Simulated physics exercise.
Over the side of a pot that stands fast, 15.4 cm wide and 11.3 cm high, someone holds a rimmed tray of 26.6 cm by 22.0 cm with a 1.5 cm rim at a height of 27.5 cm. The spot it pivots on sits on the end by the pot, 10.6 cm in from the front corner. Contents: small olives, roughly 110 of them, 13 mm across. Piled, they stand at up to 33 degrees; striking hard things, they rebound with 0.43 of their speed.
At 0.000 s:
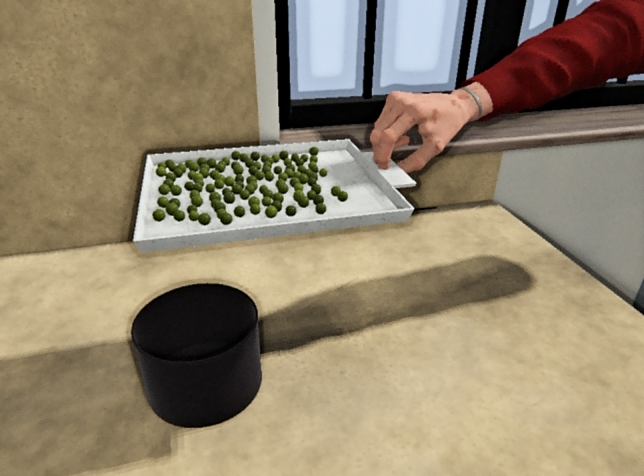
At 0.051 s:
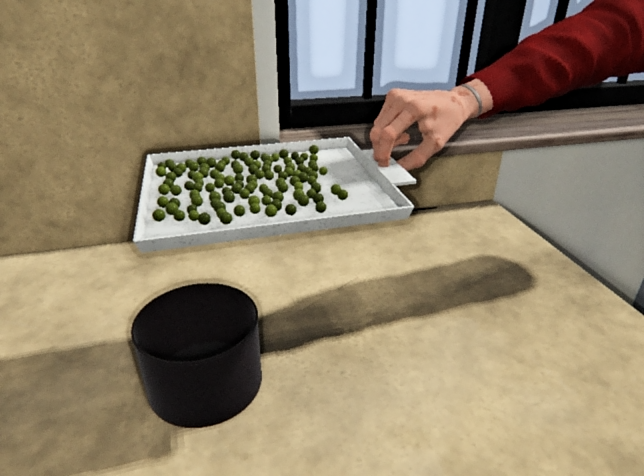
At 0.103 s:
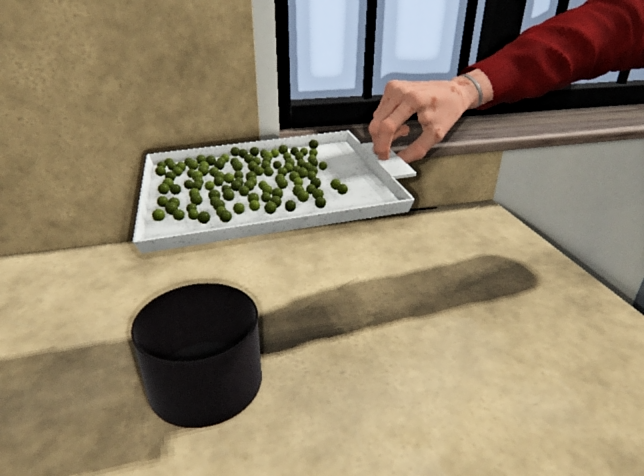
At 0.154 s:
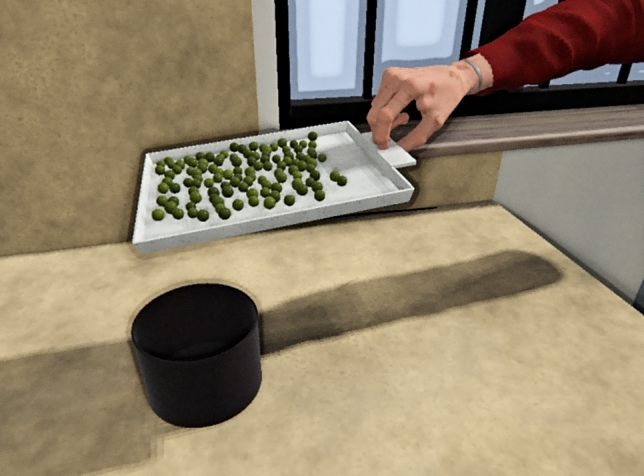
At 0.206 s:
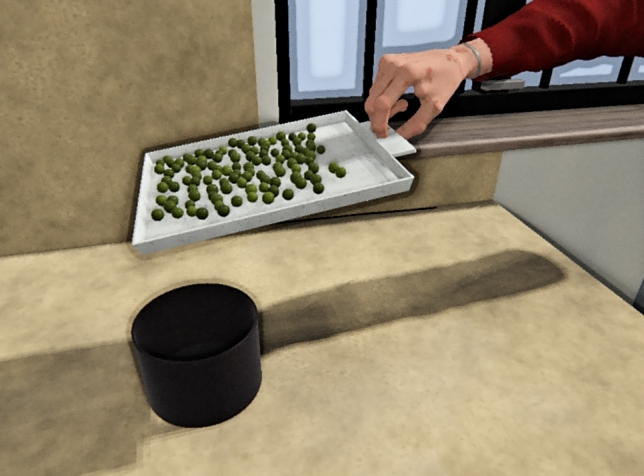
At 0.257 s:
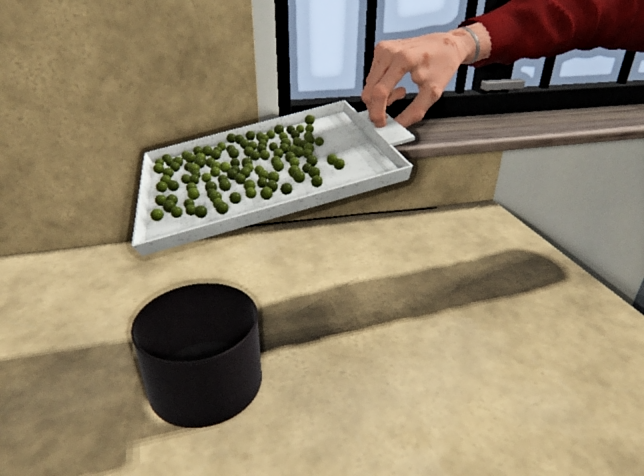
At the start, a hand in a red sleeve holds a white rimmed tray of small green olives level above a counter, near a dark round pot. The hand then raises the tray's right end, slowly at first and then faster, until the tray slopes gently down to the left, the olives shifting barely, if at all.
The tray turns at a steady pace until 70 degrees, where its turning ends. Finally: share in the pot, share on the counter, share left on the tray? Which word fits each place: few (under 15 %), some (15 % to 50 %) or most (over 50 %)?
Pot gets few; counter gets few; left on the tray gets most.
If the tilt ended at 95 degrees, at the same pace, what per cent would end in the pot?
5 percent.
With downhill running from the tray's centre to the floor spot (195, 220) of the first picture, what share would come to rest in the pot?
That comes to around 0 per cent.
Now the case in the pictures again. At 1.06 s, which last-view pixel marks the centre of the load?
Somewhere about (158, 170) in the last view.
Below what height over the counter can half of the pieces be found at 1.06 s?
Around 32 cm up.
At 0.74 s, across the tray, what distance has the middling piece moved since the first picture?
7 cm.
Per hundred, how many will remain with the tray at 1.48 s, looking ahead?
Some 100 per cent of the load.
After 0.74 s, tilt 39 degrees; the tray holds 100 %, the pot 0 %.
After 1.06 s, tilt 58 degrees; the tray holds 100 %, the pot 0 %.
After 1.48 s, tilt 70 degrees; the tray holds 100 %, the pot 0 %.
At rest (1.8 s), pot 0 %, counter 0 %, tray 100 %.
